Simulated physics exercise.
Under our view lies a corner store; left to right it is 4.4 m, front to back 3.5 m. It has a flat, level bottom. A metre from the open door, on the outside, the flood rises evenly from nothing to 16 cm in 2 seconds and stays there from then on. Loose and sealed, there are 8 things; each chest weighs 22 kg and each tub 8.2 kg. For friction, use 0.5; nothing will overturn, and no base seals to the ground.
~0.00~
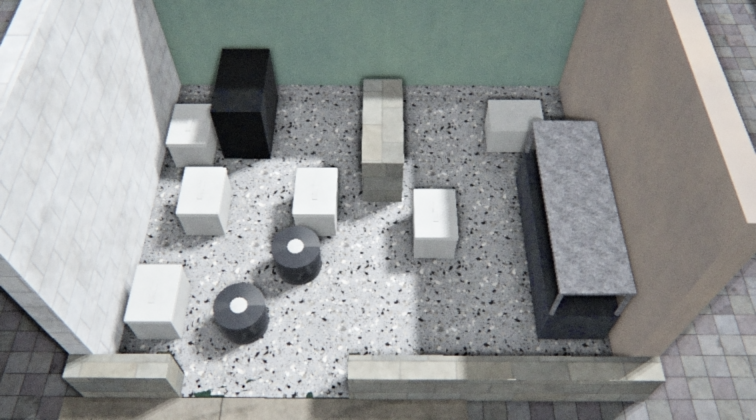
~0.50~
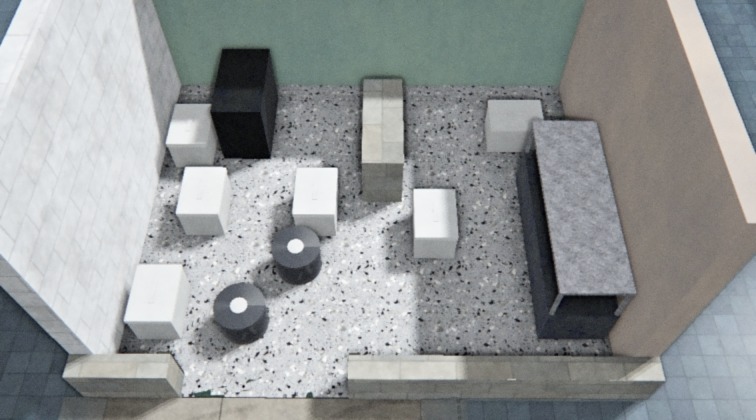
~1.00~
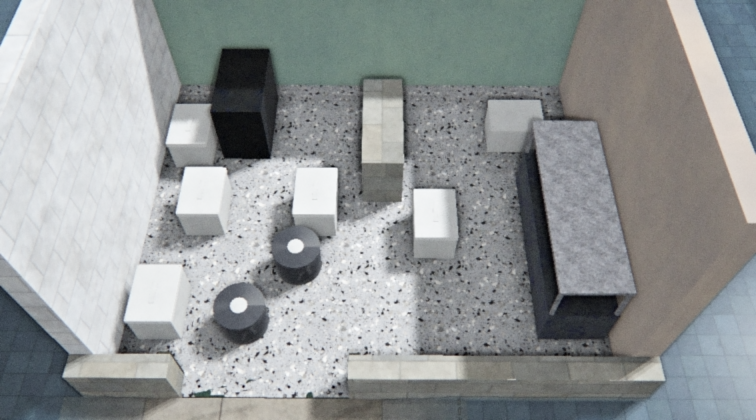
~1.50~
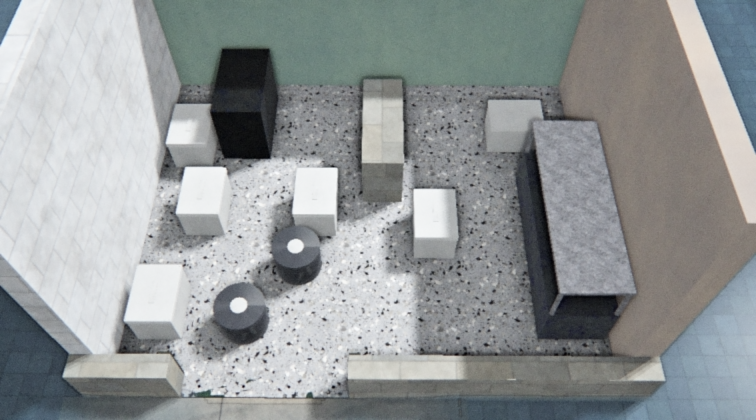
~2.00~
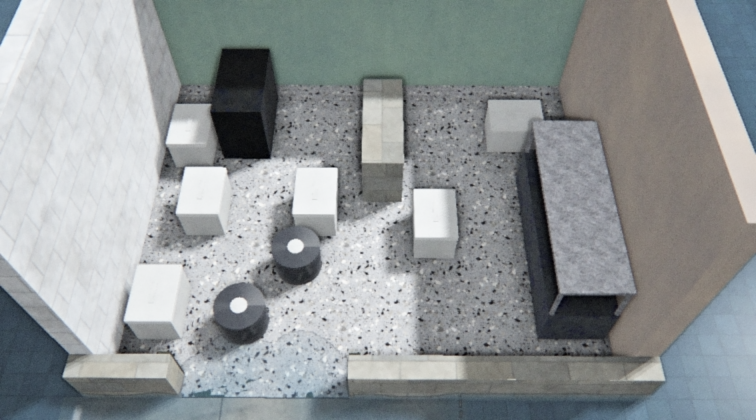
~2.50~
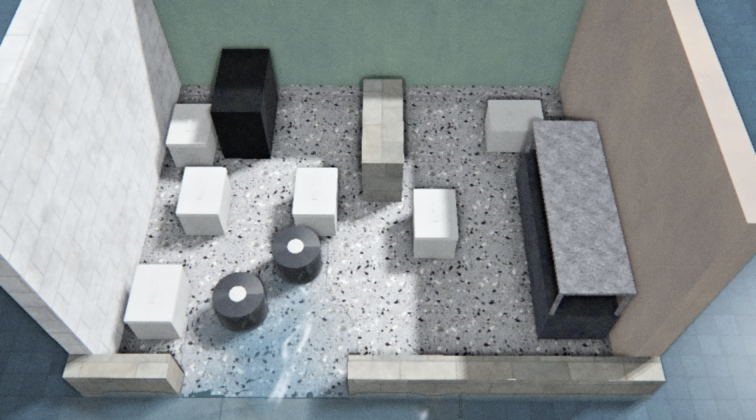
Water spread over the paving around a small walled store, then slipped through the open doorway and crept across the speckled floor toward two dark round tubs, the nearer one shifting slightly.
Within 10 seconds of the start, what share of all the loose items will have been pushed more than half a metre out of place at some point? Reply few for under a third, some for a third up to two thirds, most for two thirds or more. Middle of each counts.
Some.
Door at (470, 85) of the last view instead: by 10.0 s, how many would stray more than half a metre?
You'd get 3 in that case.
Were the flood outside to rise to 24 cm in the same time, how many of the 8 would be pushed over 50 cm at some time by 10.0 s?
Then it comes to 7.
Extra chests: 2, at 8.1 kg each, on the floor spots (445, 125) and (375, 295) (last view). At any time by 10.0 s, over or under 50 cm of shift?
In that order: Over, over.
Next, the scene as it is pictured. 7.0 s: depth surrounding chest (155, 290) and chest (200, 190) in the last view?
Some 7 cm at the first, some 10 cm at the second.
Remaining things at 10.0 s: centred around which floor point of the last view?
Close to (288, 190).
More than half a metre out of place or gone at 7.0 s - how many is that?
By my reckoning, 2.
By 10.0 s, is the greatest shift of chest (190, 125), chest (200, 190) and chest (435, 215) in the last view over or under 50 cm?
Taking them in turn, the first is within the limit, the second within the limit and the third within the limit.
After 3.5 s 1 of 8 are over 50 cm from their spots; 1 afloat.
After 4.5 s 1 of 8 are over 50 cm from their spots; 2 afloat.
After 7.0 s 2 of 8 are over 50 cm from their spots; 2 afloat.
After 10.0 s 3 of 8 are over 50 cm from their spots, and 3 have been at some point; 5 afloat.
